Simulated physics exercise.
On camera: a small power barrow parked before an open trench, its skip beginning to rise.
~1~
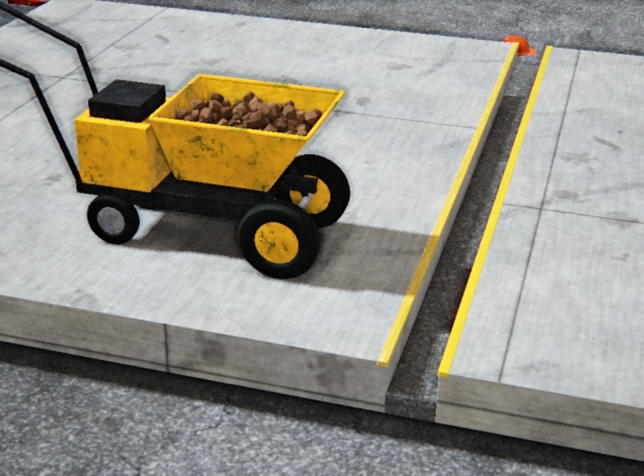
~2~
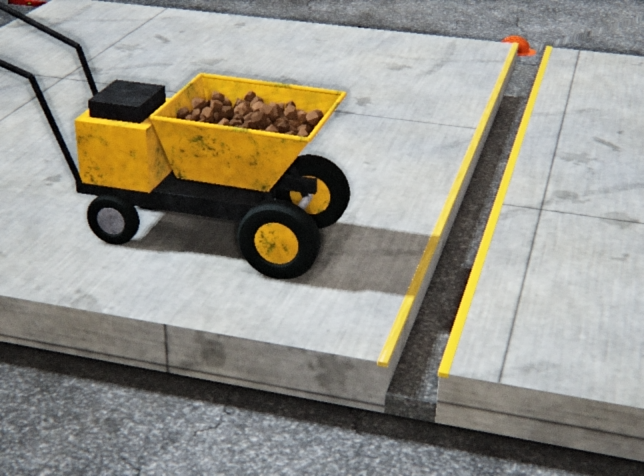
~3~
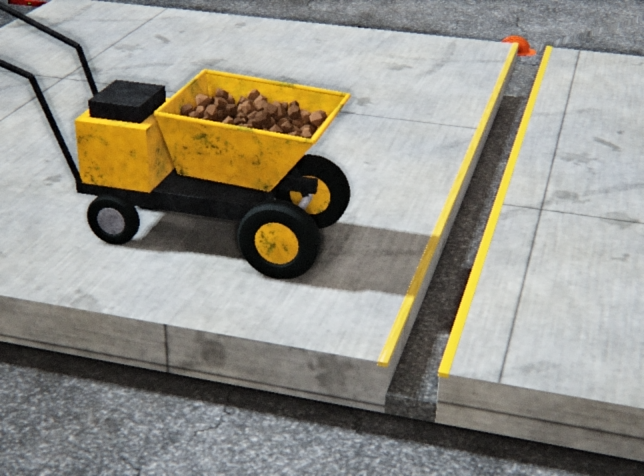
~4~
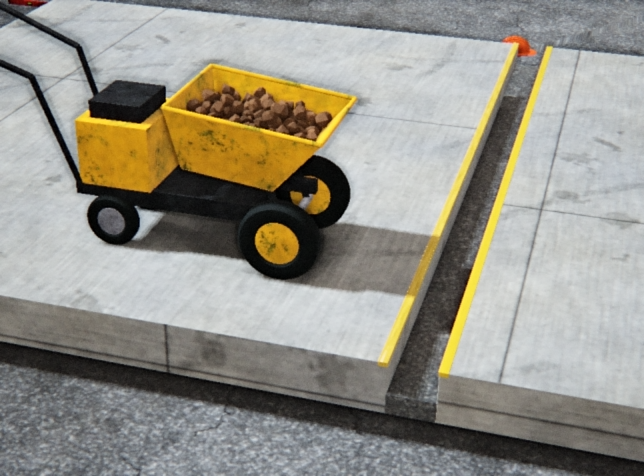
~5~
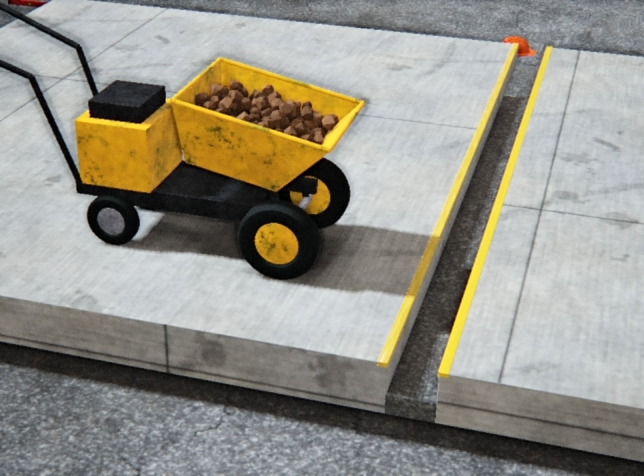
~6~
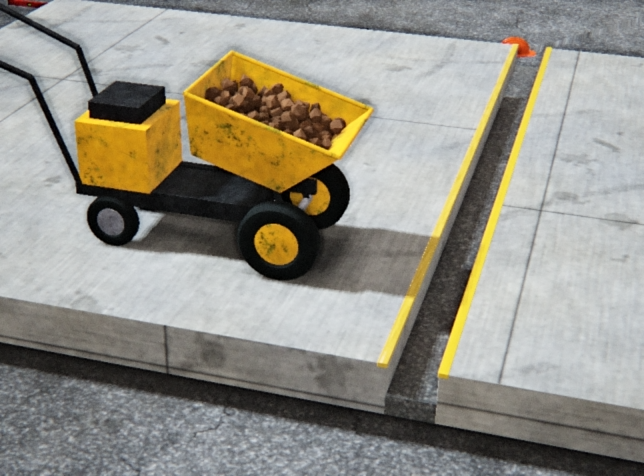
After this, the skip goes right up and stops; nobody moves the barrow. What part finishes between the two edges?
The trench ends with more than half of it.
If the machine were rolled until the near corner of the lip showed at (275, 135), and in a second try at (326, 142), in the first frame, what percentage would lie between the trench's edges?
The first gives 50 %, the second 60 %.
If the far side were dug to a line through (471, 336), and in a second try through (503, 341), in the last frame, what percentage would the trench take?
About 80 and 90 per cent.
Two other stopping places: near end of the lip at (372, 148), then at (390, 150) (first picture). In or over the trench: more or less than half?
In turn: Under half; less than half.
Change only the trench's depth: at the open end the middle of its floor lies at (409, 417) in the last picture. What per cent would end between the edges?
Some 80 per cent.
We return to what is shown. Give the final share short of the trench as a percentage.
Some 15 per cent.
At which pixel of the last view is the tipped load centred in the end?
Close to (449, 276).
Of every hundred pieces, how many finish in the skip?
Close to 10 per cent.
Soon, skip tipped steeply; all in the skip.
A while on, skip tipped right over; most in the skip; a stray few short of the trench; a small part in or heaped over the trench; a stray few falling.
Towards the end, skip tipped right over; about a quarter in the skip; a small part short of the trench; about two thirds in or heaped over the trench; a small part beyond it.
Finally, skip tipped right over; a small part in the skip; a small part short of the trench; about two thirds in or heaped over the trench; a small part beyond it.
